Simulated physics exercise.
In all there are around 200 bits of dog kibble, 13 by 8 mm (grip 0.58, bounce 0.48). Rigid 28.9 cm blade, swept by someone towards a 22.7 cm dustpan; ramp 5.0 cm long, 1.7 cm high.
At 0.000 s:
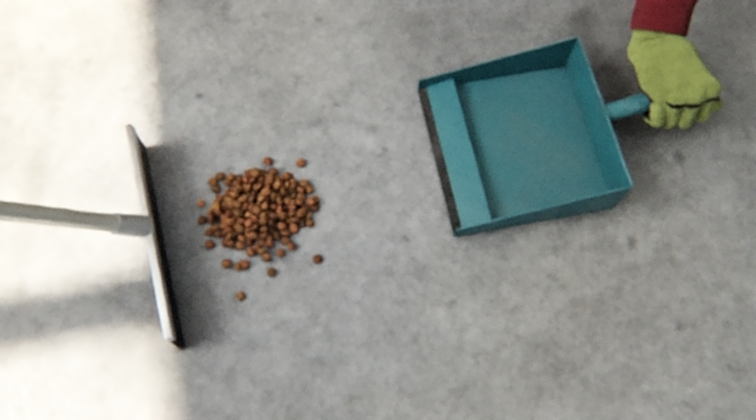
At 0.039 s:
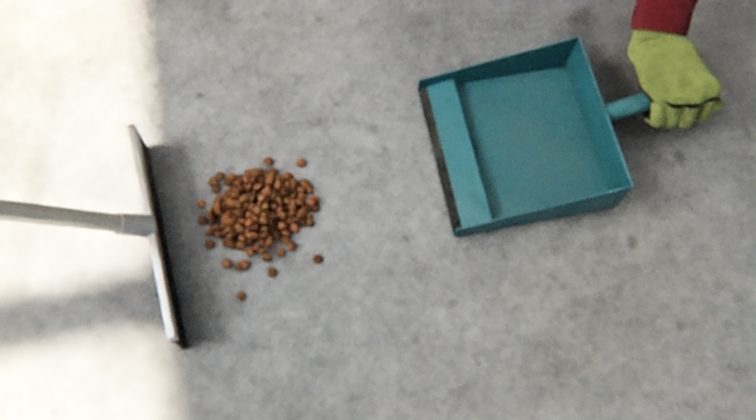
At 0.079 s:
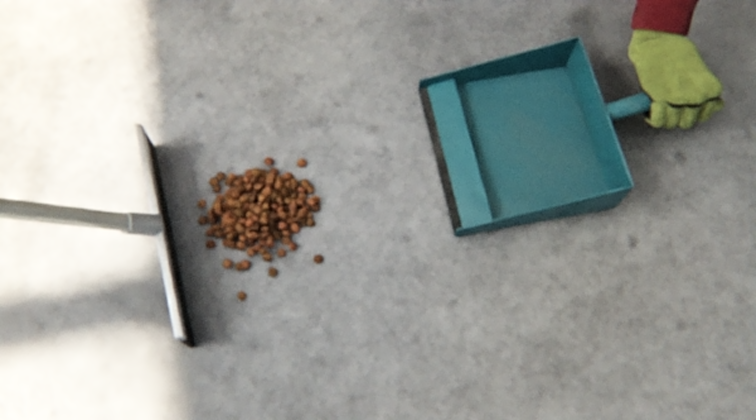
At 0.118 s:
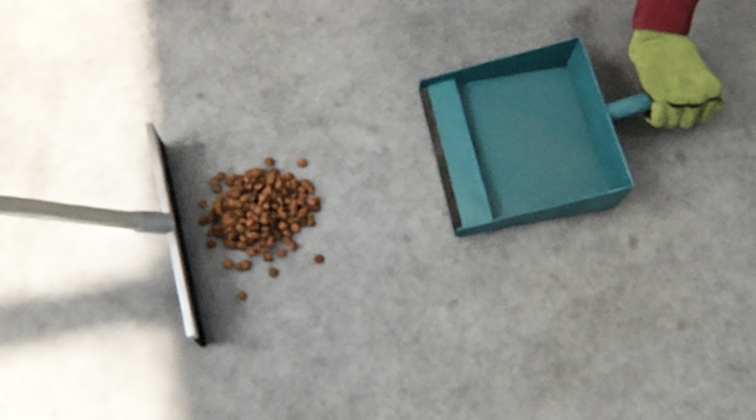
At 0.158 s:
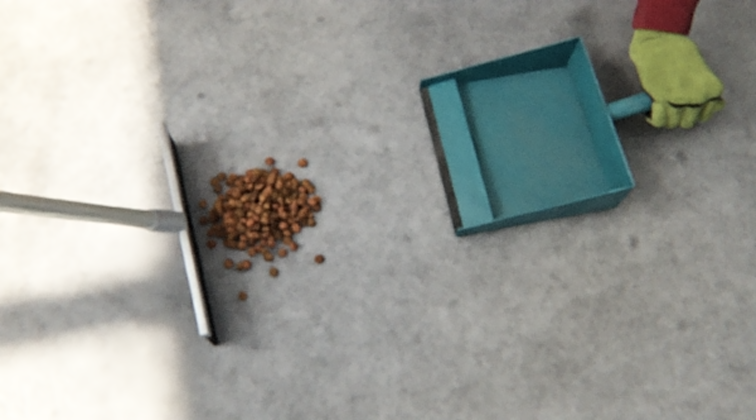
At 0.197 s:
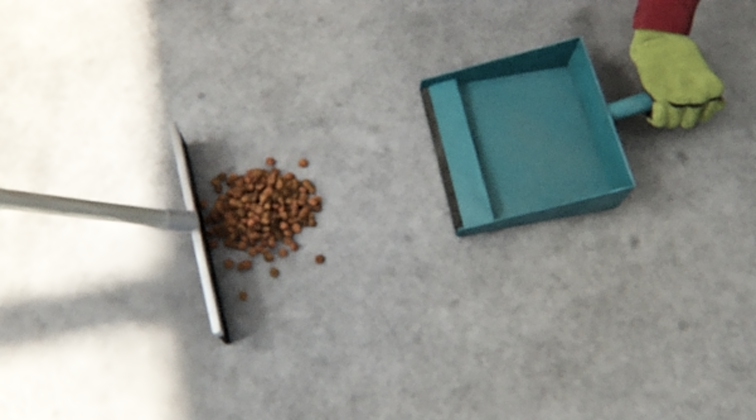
A flat blade on a pole slides right to the edge of a brown kibble pile.
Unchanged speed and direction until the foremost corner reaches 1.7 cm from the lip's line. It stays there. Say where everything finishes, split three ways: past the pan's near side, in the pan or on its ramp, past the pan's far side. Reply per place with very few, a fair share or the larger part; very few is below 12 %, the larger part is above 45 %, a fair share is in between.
Past the pan's near side: Very few; in the pan or on its ramp: A fair share; past the pan's far side: Very few.
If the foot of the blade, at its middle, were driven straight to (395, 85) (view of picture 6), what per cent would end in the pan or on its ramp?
Roughly 30 percent.
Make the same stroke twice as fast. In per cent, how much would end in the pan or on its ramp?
I'd guess it lands at about 35 per cent.
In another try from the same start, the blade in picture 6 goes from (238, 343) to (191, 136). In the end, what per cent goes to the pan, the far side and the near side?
Pan 10; far 0; near 25.
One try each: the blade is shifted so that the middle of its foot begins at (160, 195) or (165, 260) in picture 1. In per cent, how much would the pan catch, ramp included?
Around 35 percent, then around 20 percent.
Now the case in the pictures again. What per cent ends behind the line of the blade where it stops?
Near 0 percent, give or take.
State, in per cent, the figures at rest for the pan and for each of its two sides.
In per cent - near side 5, pan 25, far side 0.
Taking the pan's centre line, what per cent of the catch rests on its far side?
Some 10 per cent.
After 0.59 s, middle of the blade 18 cm from the lip; 0 % over the lip, far side 0 %, near side 5 %.
After 0.85 s, middle of the blade 9 cm from the lip; 0 % over the lip, far side 0 %, near side 5 %.
Then, at 1.22 s, middle of the blade 3 cm from the lip; 25 % over the lip, far side 0 %, near side 5 %.
At rest (1.5 s), near side 5 %, pan 25 %, far side 0 %, in front of the lip or behind the blade 65 %.
